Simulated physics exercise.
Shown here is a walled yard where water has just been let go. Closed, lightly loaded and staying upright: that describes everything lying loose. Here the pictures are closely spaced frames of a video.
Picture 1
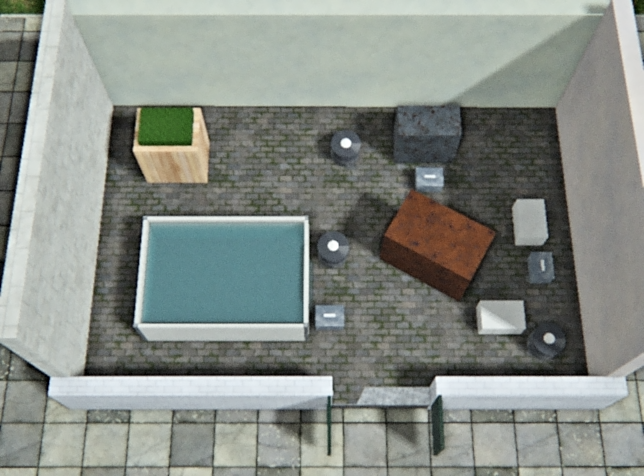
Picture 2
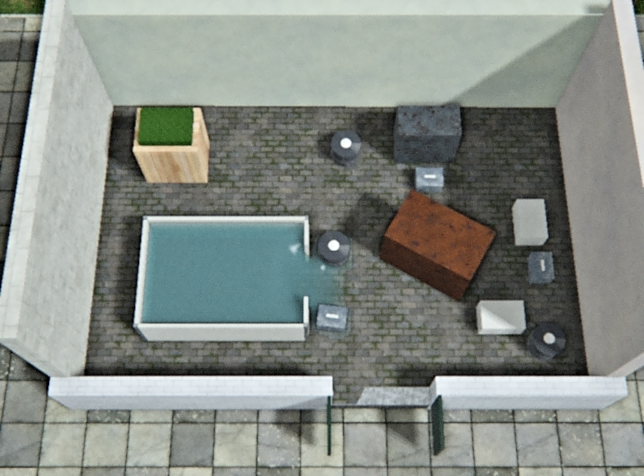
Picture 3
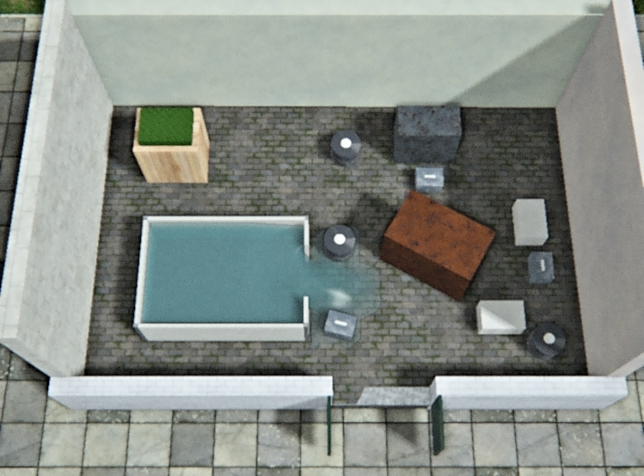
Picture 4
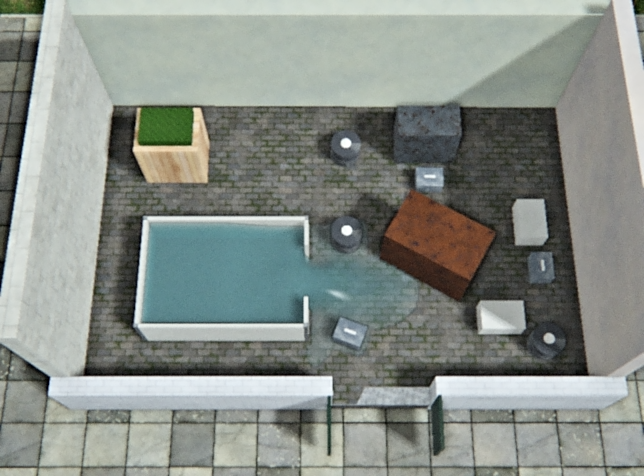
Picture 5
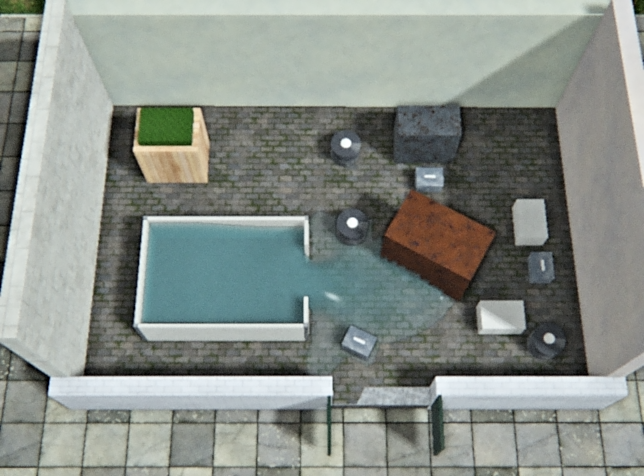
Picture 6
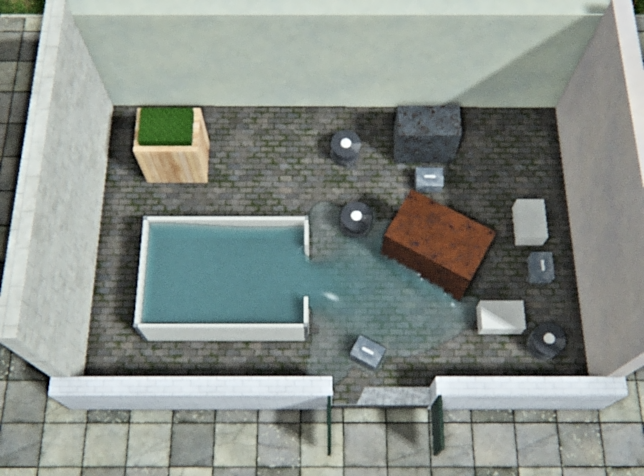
Water pours from a gap in the pool's right wall, pushing a tub and tote apart.
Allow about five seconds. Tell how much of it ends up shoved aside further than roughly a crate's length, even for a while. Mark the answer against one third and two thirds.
Two thirds or more of them.
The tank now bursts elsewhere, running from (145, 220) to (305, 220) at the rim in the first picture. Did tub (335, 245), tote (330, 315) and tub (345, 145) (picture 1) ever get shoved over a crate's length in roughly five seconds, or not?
Taking them in order, less than that, displaced that much, displaced that much.
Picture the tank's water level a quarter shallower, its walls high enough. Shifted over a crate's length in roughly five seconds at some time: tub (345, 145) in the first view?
Fell short.
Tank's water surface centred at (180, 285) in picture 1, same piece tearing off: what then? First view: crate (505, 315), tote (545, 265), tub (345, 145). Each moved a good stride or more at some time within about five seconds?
First displaced far, then displaced far, then never went far.
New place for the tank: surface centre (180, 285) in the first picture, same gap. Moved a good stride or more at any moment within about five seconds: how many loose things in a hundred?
Near 90 in a hundred.
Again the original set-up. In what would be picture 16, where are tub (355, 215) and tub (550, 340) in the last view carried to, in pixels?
Look for them close to (358, 164) and (571, 315).
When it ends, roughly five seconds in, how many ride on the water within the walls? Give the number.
My count is 5.
A moment on, 2 of 8 are well off their spots; 0 afloat.
Next, 3 of 8 are well off their spots; 2 afloat.
Later, 7 of 8 are well off their spots; 4 afloat.
In the end, 7 of 8 are well off their spots, and 7 have been at some point; 5 afloat.
